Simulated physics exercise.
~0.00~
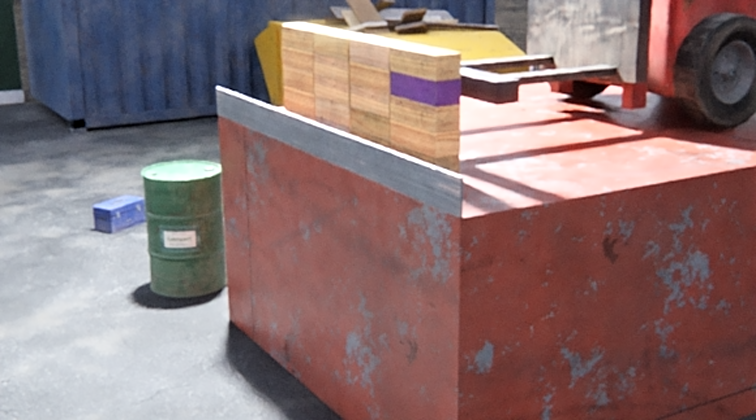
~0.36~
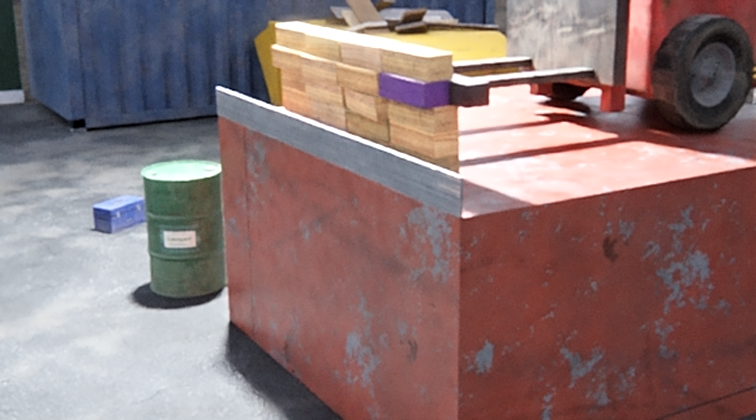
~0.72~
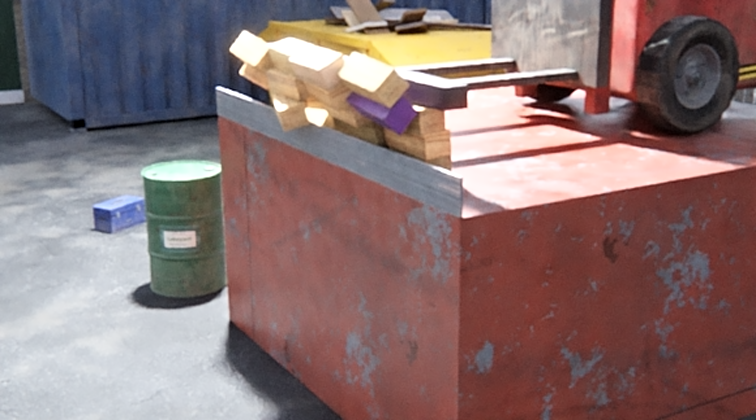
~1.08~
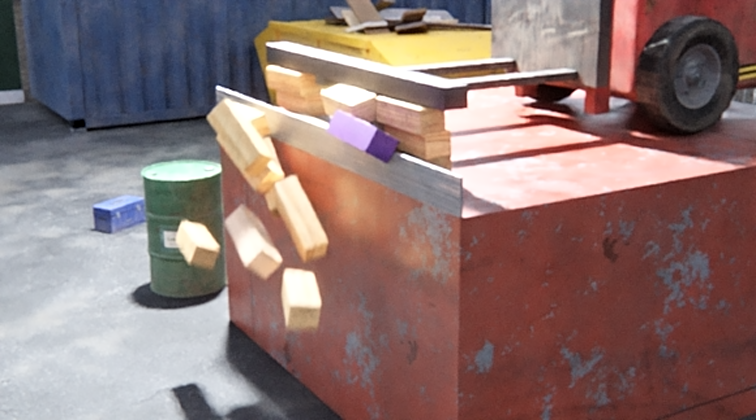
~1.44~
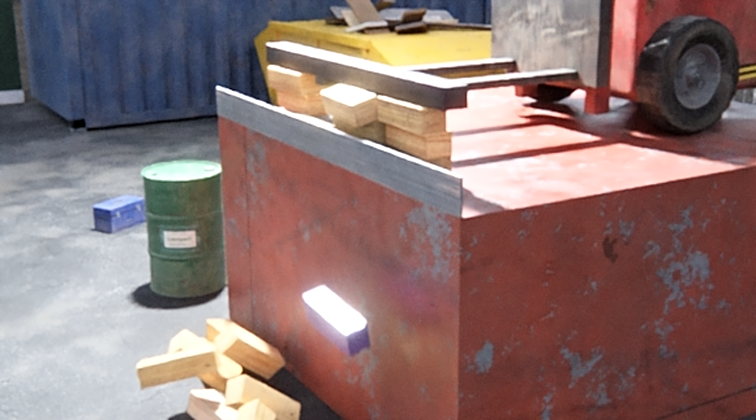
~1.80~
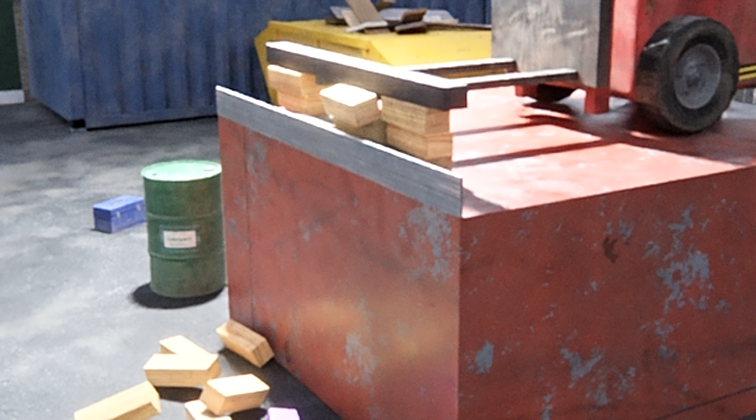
To begin with, a neat stack of timber offcuts, one marked purple, stands behind a low grey board along the edge of a rusty red platform. A red lift truck on the right drives a dark steel beam leftward into the stack, shoving the upper pieces out of line. The top of the stack breaks apart and tilts over the board. Several offcuts tumble down past the platform's side, with the purple one following them. The beam stops above the remaining timber, and the fallen pieces end up scattered on the ground near the green barrel.
